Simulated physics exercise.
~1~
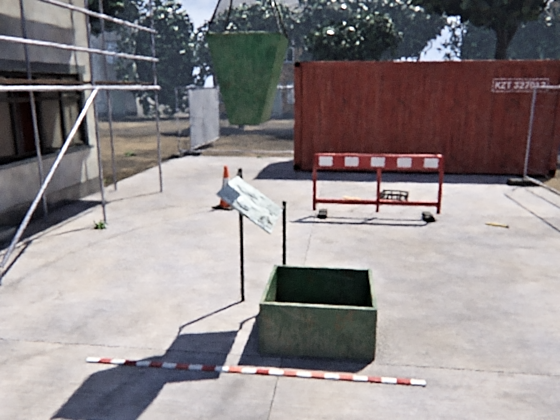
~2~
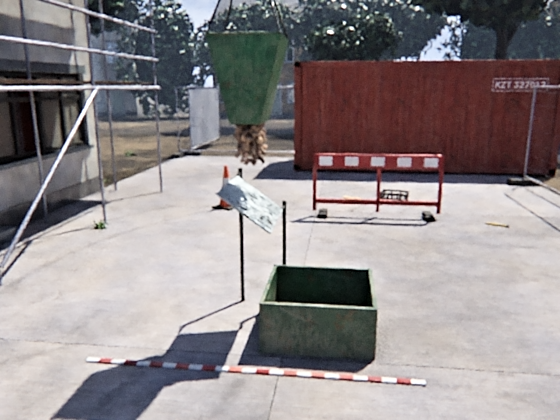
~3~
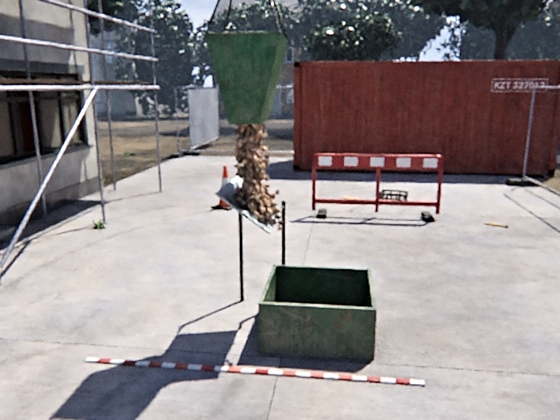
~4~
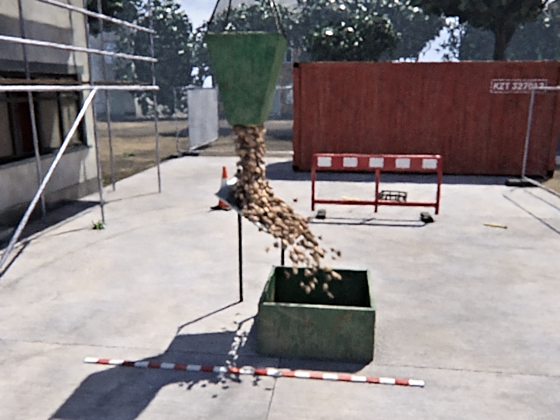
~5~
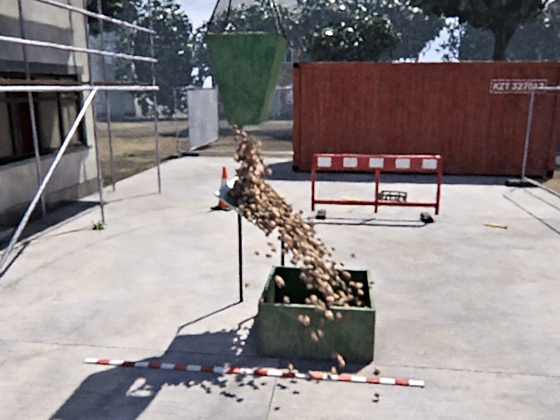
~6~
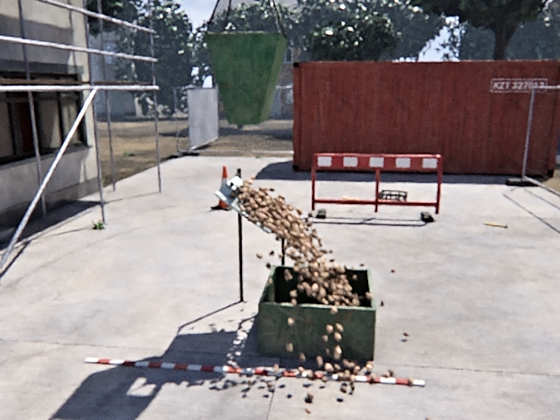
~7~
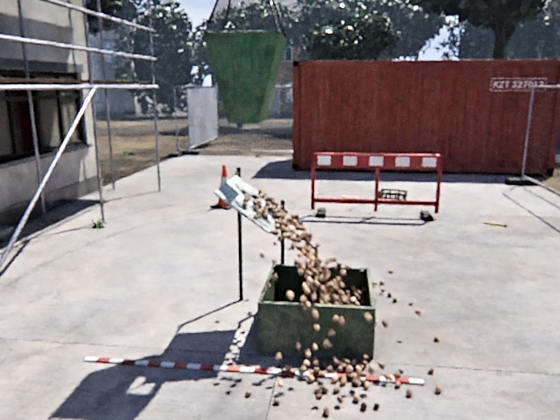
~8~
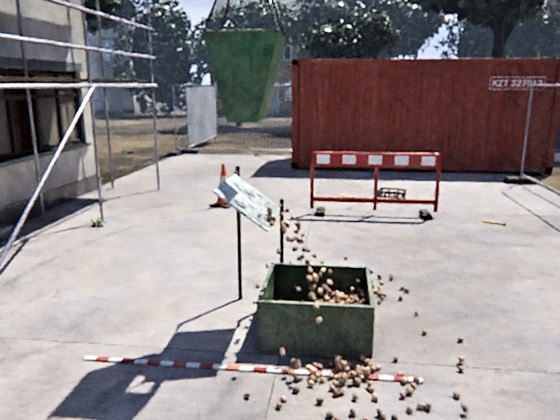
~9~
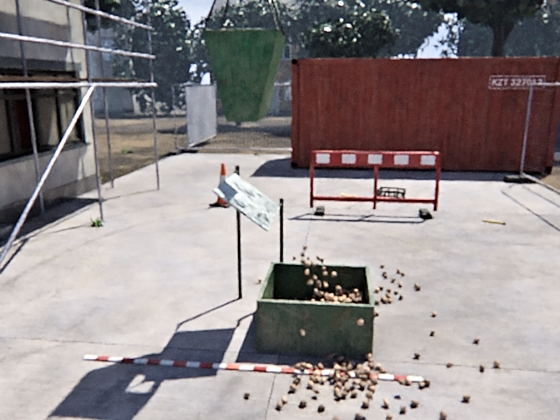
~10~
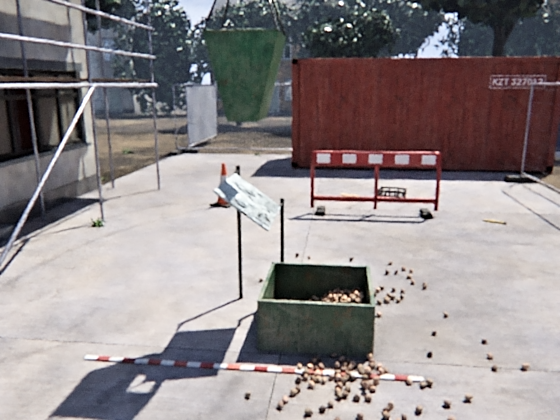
A green hopper drops brown cobbles down a slide into a bin, and some scatter outside.
